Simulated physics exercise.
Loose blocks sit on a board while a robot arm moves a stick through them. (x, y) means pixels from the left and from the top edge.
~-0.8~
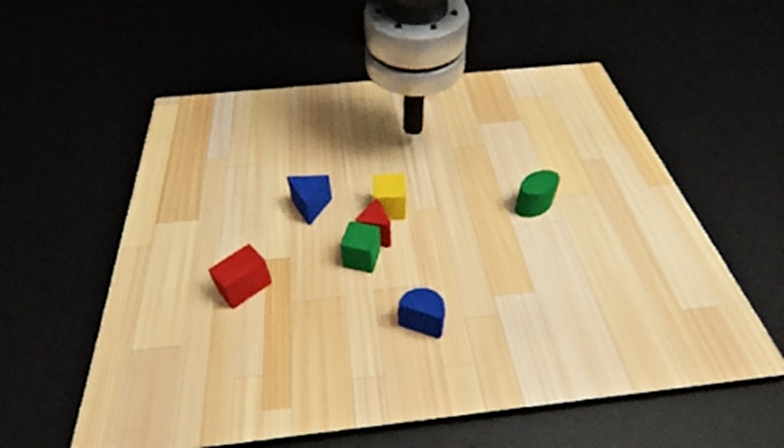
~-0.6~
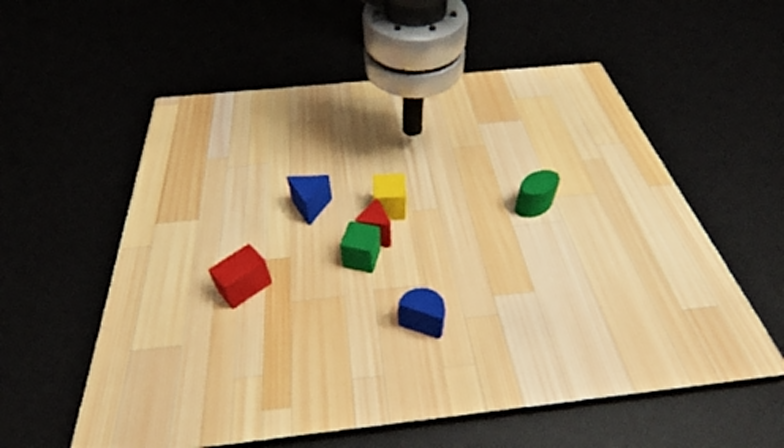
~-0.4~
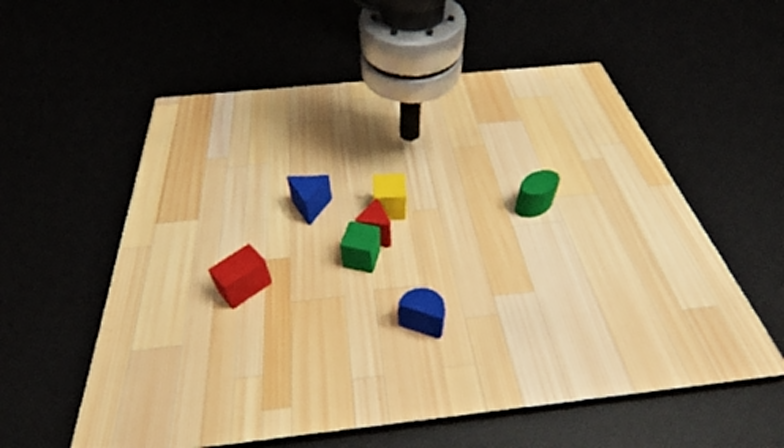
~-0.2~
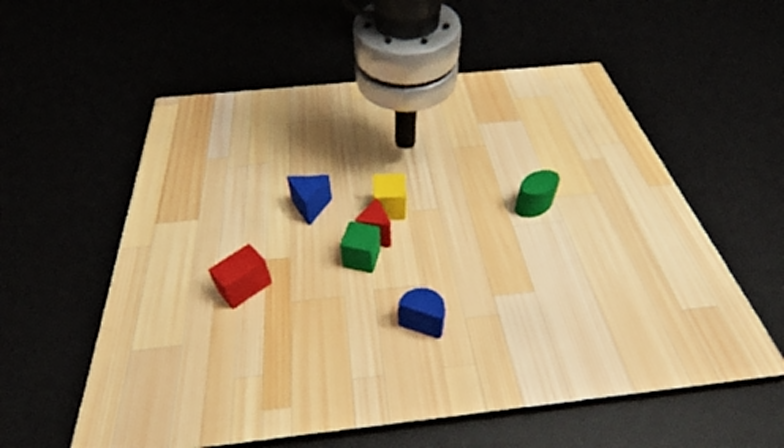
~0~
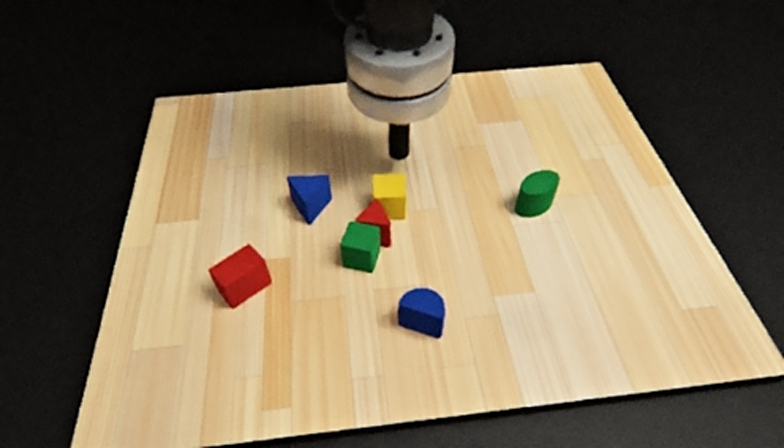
In this clip, a robot arm holding a dark stick moves slightly left and toward the viewer above a wooden board, nearing the yellow block, while the scattered red, blue, green and yellow blocks stay still.
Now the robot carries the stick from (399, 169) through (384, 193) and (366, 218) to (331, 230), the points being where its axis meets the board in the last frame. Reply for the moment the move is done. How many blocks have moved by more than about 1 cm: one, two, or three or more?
By the end, three or more blocks will have moved.
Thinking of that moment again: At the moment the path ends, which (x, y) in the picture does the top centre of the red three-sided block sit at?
Somewhere near (383, 234).
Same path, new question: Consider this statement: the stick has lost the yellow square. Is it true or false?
That is true.
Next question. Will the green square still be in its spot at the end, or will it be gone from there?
Answer: Moved.
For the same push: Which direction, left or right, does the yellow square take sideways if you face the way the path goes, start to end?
Facing from start to end, it will go to the left.
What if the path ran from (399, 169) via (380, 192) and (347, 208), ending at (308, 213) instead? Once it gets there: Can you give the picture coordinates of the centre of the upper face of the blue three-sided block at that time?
The middle of its upper face will lie at (282, 181).
On the path given first. One third of the way, stick (383, 179); green square (359, 238); red three-sided block (373, 219); yellow square (389, 189).
Two thirds of the way, stick (365, 203); green square (356, 249), turned 25° clockwise; red three-sided block (383, 234), turned 40° clockwise; yellow square (390, 205), turned 55° anticlockwise.
At the end, stick (329, 215); blue three-sided block not moved; green square (356, 249), turned 25° clockwise; red three-sided block (383, 234), turned 40° clockwise; yellow square (390, 205), turned 55° anticlockwise.
